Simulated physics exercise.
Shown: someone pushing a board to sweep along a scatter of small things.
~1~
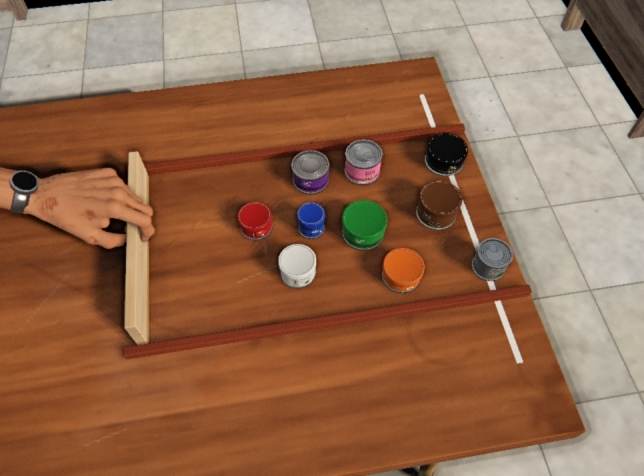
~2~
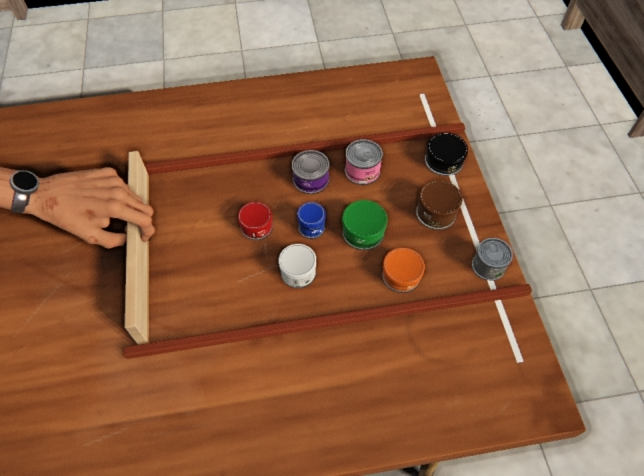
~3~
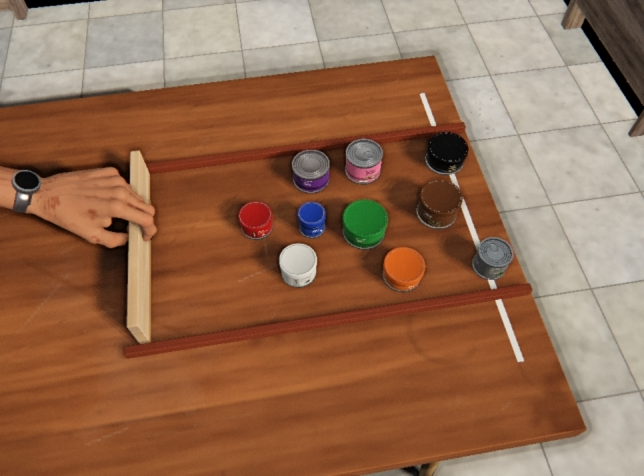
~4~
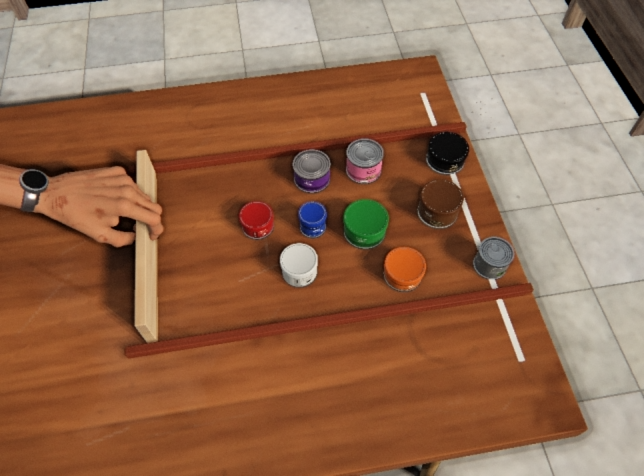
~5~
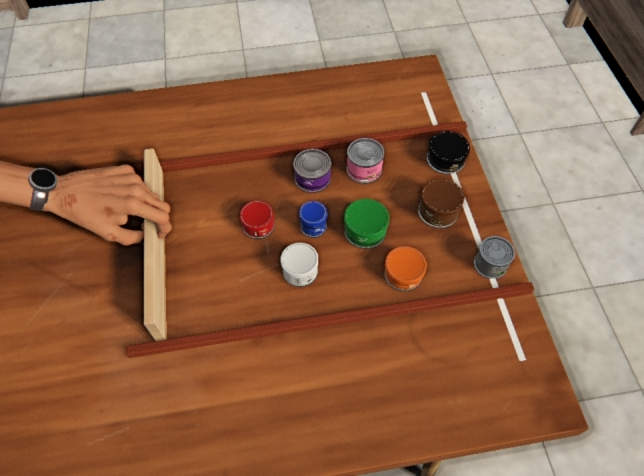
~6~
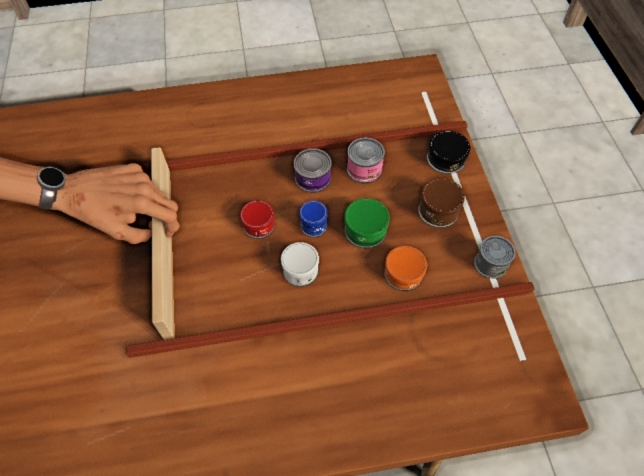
On a wooden table, a hand slides an upright board slightly right toward colourful pots.
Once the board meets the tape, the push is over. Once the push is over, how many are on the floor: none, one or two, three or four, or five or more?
The count that drops over the edge is at least five.
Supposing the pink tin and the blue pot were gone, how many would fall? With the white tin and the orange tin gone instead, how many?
You'd get 3 in the first case and 3 in the second one.
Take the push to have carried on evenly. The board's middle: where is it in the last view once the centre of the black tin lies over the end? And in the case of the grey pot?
Black tin over the end: About (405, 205). Grey pot over the end: About (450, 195).
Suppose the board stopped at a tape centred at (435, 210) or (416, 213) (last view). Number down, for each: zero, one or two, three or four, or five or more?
One or two; just one or two.
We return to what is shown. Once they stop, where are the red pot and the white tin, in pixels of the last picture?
Final spots - red pot (474, 175), white tin (498, 232).
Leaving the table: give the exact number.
The count is 5.
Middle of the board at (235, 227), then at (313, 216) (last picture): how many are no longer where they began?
First 0 and then 5.
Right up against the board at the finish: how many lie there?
The figure is 5.
A little later, none off yet; grey pot at rest near (494, 258); black tin at rest near (448, 152); brown tin at rest near (441, 203).
Next, none off yet; grey pot at rest near (494, 258); black tin at rest near (448, 152); brown tin moving near (448, 199).
When it is over, the number that fall off is five or more; down, green tin, pink tin, brown tin, black tin and grey pot.
